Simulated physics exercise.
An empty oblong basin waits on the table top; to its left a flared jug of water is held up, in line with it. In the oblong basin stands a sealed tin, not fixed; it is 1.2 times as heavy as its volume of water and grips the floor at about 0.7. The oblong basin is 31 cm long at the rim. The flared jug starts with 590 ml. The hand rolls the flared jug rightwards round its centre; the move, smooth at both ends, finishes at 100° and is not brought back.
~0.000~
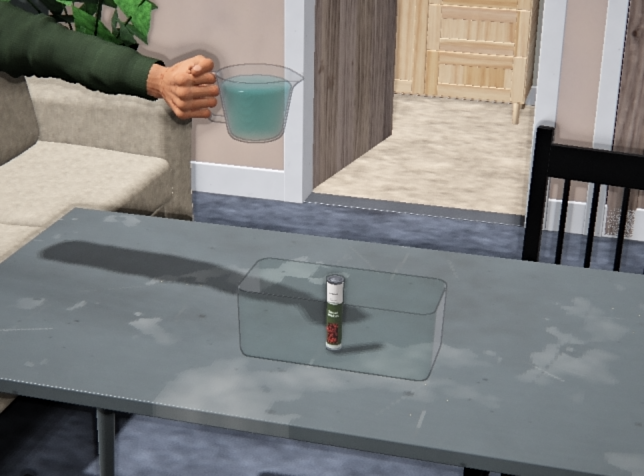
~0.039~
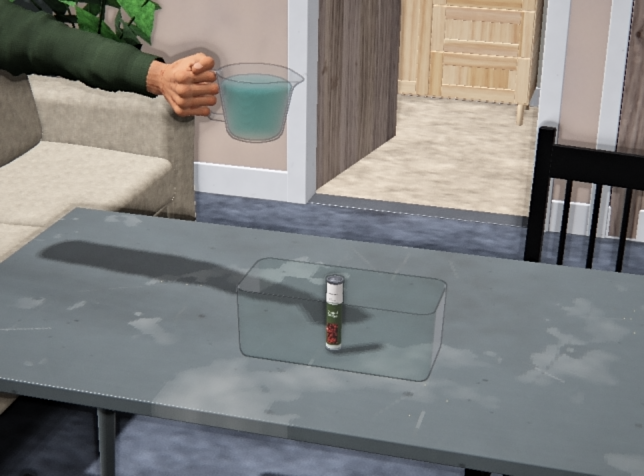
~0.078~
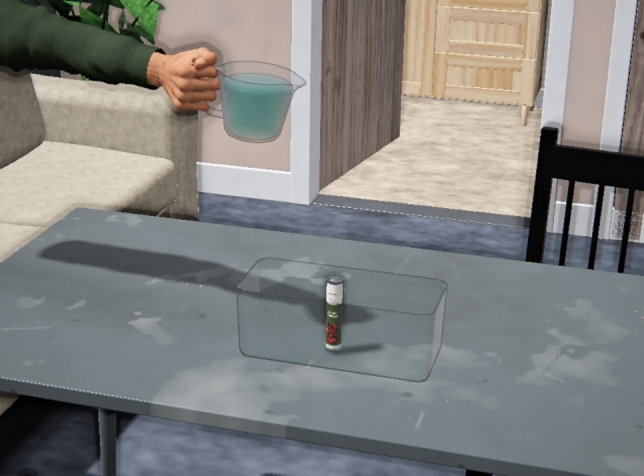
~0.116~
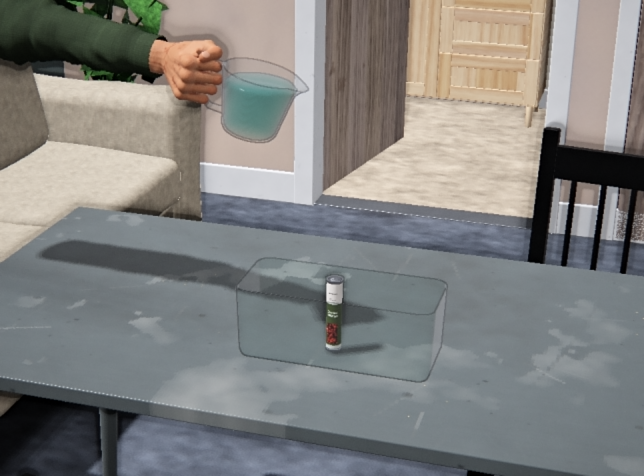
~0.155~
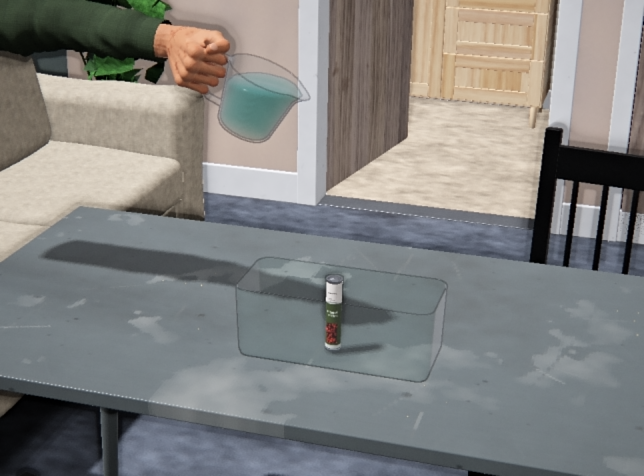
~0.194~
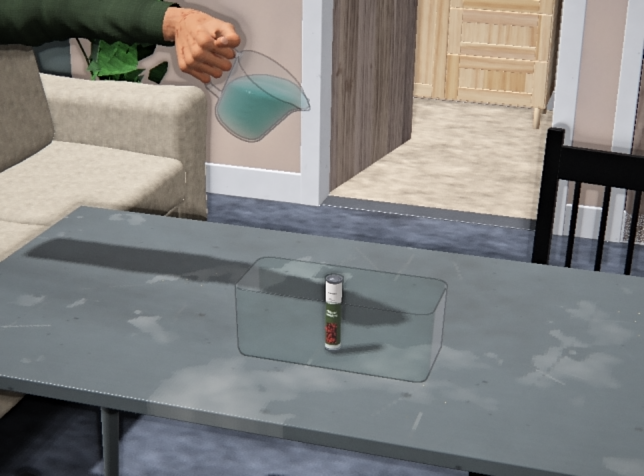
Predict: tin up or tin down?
It keeps standing.
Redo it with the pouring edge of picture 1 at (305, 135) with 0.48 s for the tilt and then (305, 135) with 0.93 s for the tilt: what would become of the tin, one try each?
First it goes over; then it goes over.
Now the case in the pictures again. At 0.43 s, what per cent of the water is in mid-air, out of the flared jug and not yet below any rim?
About 60 per cent.
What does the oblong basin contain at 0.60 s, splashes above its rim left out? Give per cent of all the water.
Near 62 in a hundred.
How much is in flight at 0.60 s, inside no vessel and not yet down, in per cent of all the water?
Near 32 in a hundred.
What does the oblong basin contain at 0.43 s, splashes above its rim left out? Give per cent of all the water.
Some 4 per cent.
After 0.43 s the tilt is 97° and 36 per cent is still to pour; the tin stands where it began.
After 0.60 s the tilt is 100° and 6 per cent is still to pour; the tin stands where it began.
After 0.78 s the tilt is 100° and 1 per cent is still to pour; the tin stands where it began.
After 0.98 s the tilt is 100° and 0 per cent is still to pour; the tin stands where it began.
In the end the tin stands where it began.
